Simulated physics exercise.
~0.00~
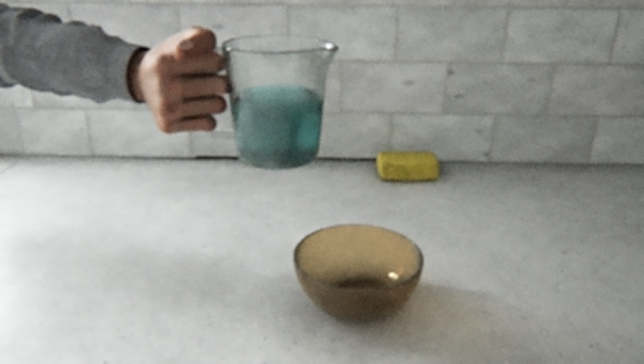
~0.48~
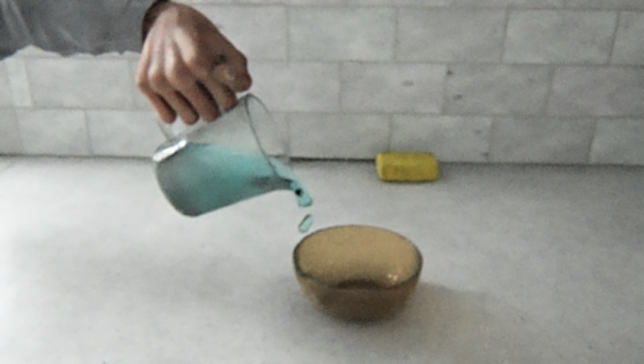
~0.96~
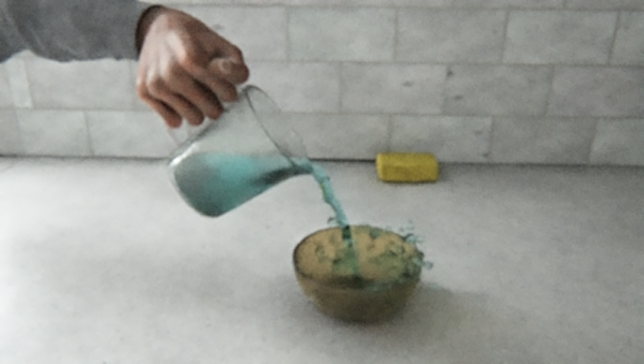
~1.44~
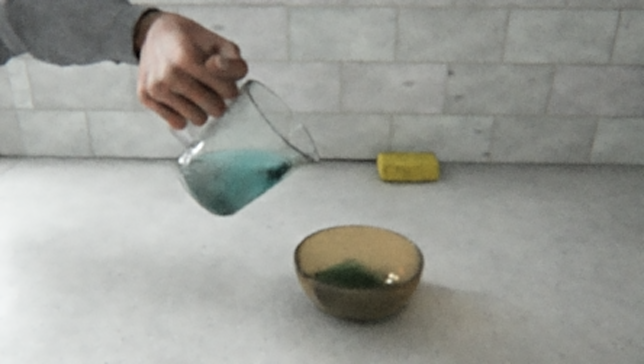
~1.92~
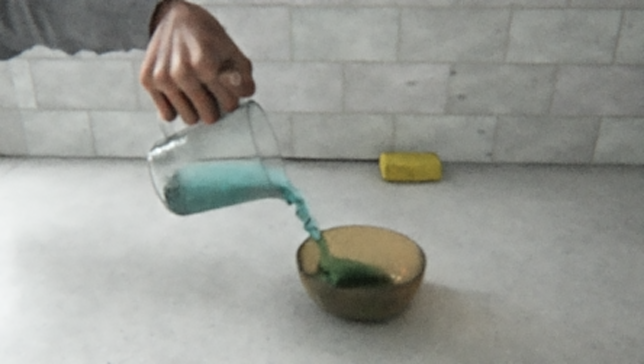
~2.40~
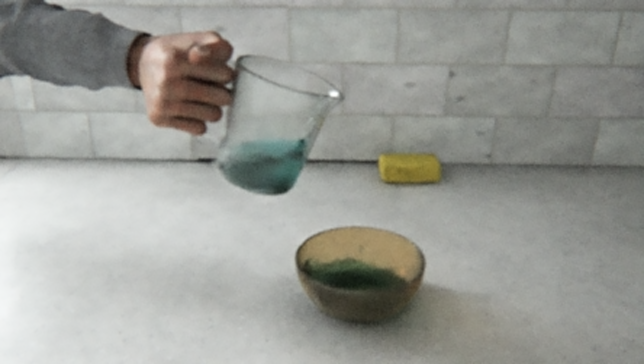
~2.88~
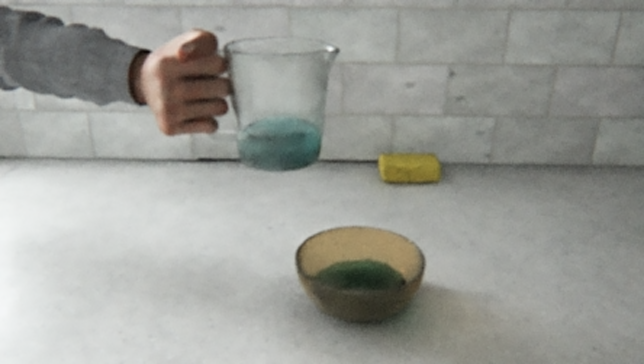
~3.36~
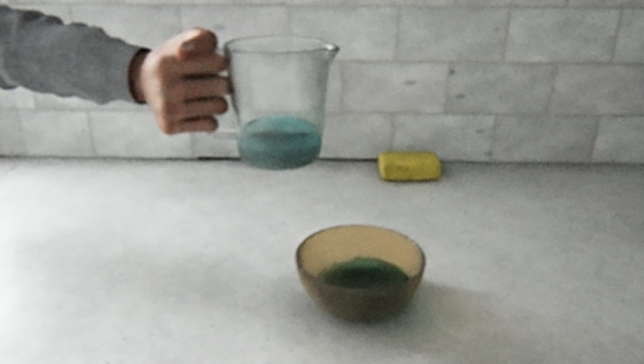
On a pale countertop, a hand pours blue-green water from a jug into a bowl twice.
